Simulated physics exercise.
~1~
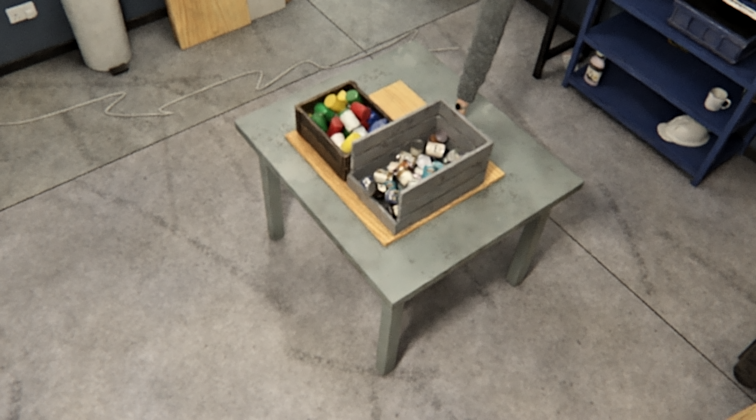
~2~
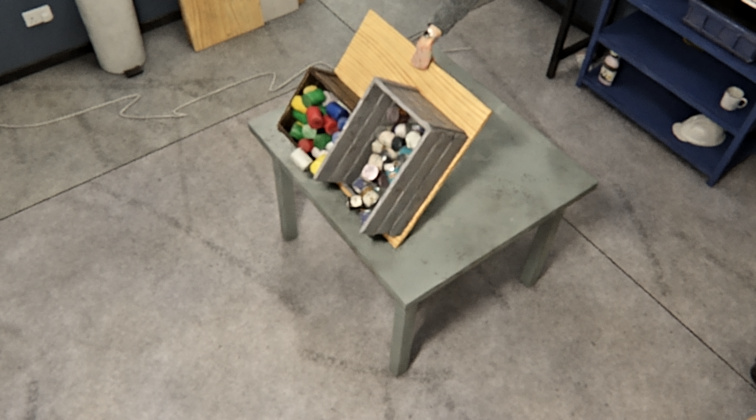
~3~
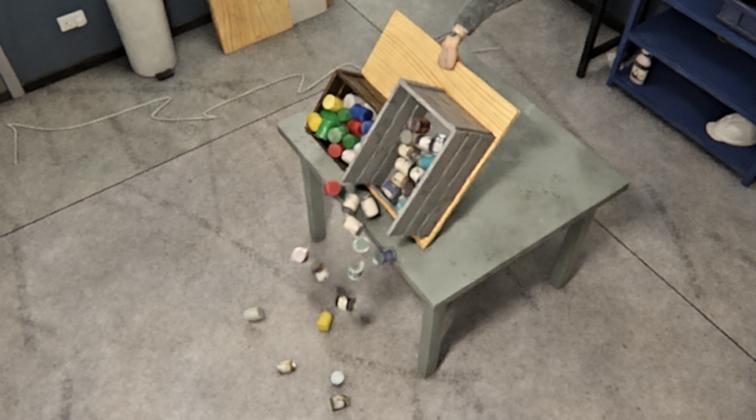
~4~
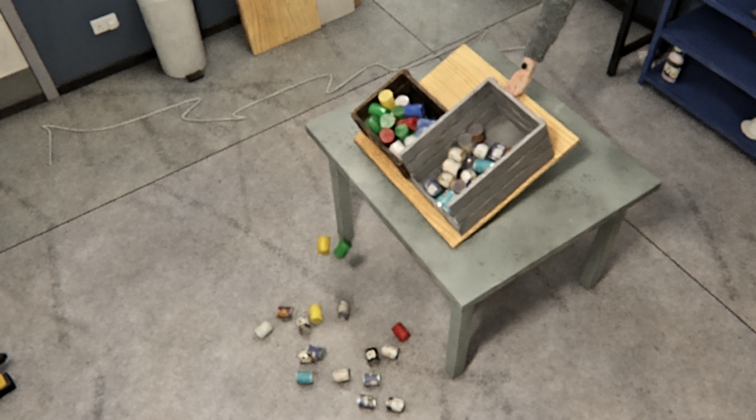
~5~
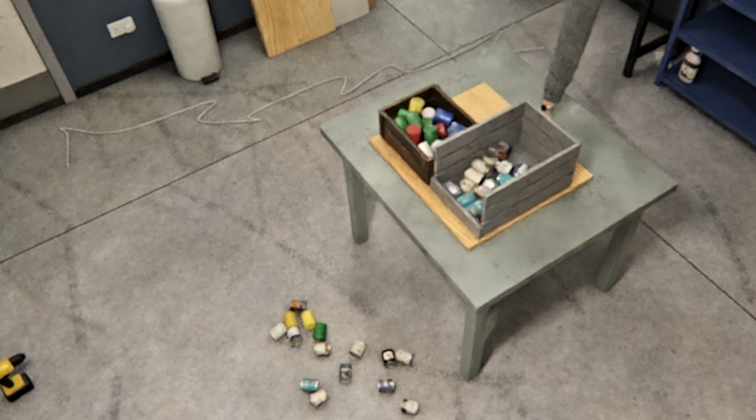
On a green table above a concrete floor, a hand tipped a board holding a grey crate and a dark crate steeply leftward, sending small containers tumbling out, then lowered it flat, leaving many scattered on the floor and others still in both crates.
